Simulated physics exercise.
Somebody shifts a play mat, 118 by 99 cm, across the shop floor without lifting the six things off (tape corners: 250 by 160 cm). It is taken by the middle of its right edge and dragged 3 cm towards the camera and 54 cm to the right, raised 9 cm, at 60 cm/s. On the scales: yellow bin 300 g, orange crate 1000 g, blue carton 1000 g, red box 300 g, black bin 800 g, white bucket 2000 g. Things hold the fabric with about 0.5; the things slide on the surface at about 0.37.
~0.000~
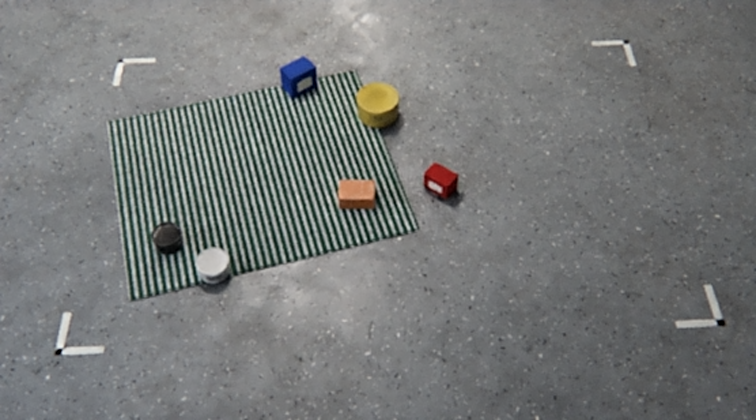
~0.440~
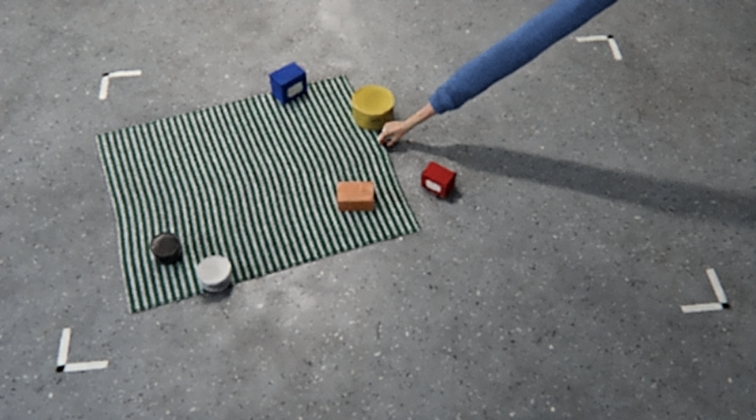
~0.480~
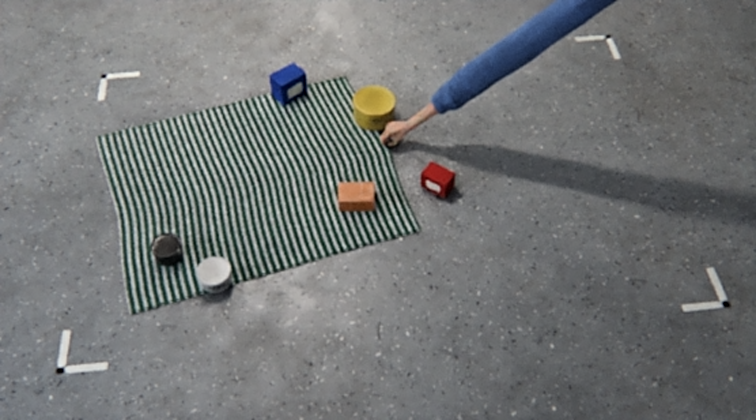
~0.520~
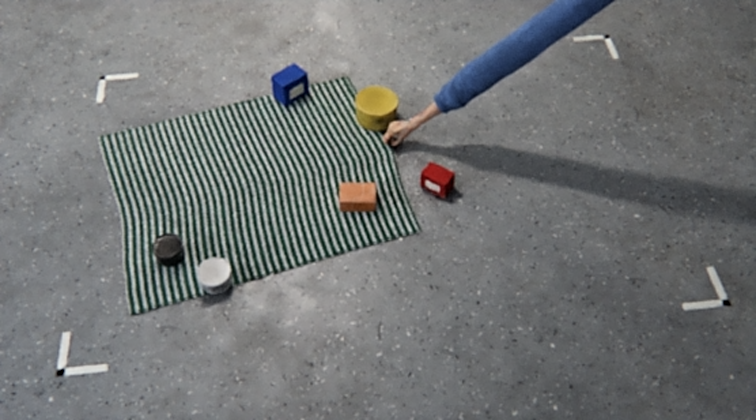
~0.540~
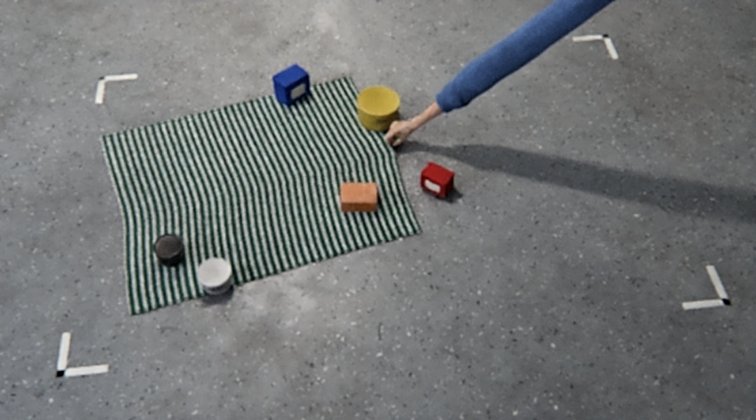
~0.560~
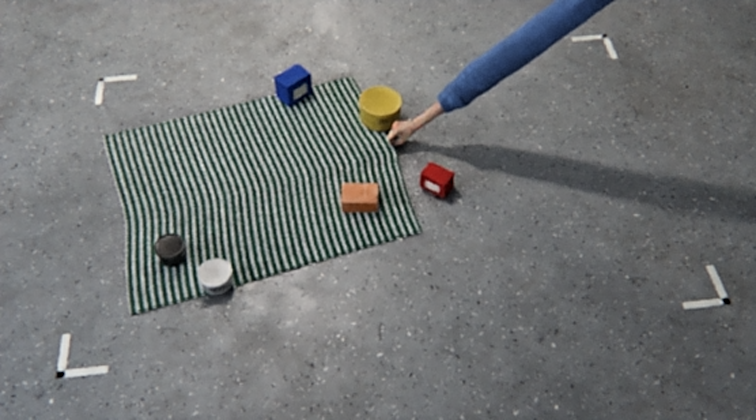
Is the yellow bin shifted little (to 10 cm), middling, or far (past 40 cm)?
Verdict: The yellow bin ends far away.
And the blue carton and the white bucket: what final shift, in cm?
About: Blue carton 50 cm, white bucket 50 cm.
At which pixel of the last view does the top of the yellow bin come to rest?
At about (484, 91).
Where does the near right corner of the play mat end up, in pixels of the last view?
At about (516, 222).
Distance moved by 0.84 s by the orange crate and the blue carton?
About: Orange crate 15 cm, blue carton 25 cm.
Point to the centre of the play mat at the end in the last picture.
Near (376, 163).
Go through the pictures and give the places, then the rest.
Shows, yellow bin (378, 97); play mat corners (129, 301) (107, 122) (356, 70) (420, 230), in the first frame.
Shows, yellow bin (373, 100); play mat corners (130, 314) (96, 136); grip (384, 145), in the second frame.
Shows, play mat corners (130, 315) (96, 137); grip (386, 145), in the third frame.
Shows, blue carton (289, 74); yellow bin (376, 100); play mat corners (130, 316) (98, 137); grip (389, 144), in the fourth frame.
Shows, yellow bin (378, 101); play mat corners (130, 315) (100, 137); grip (391, 144), in the fifth frame.
Shows, yellow bin (380, 101); play mat corners (130, 315) (103, 136) (352, 77) (422, 232); grip (393, 144), in the sixth frame.
By 0.8 s, middle of the play mat at (300, 169); yellow bin 25 cm off its start, blue carton 26 cm off its start, black bin 19 cm off its start.
By 1.1 s, middle of the play mat at (336, 167); yellow bin 40 cm off its start, blue carton 42 cm off its start, black bin 33 cm off its start.
By 1.4 s, middle of the play mat at (369, 166); yellow bin 51 cm off its start at (480, 91), blue carton 53 cm off its start at (399, 69), black bin 48 cm off its start at (271, 196).
By 1.6 s, middle of the play mat at (376, 163); yellow bin 53 cm off its start, blue carton 55 cm off its start, black bin 52 cm off its start.
By 2.2 s, middle of the play mat at (376, 163); yellow bin 53 cm off its start at (484, 91), blue carton 55 cm off its start at (403, 70), black bin 52 cm off its start at (282, 191), orange crate 49 cm off its start at (471, 176).
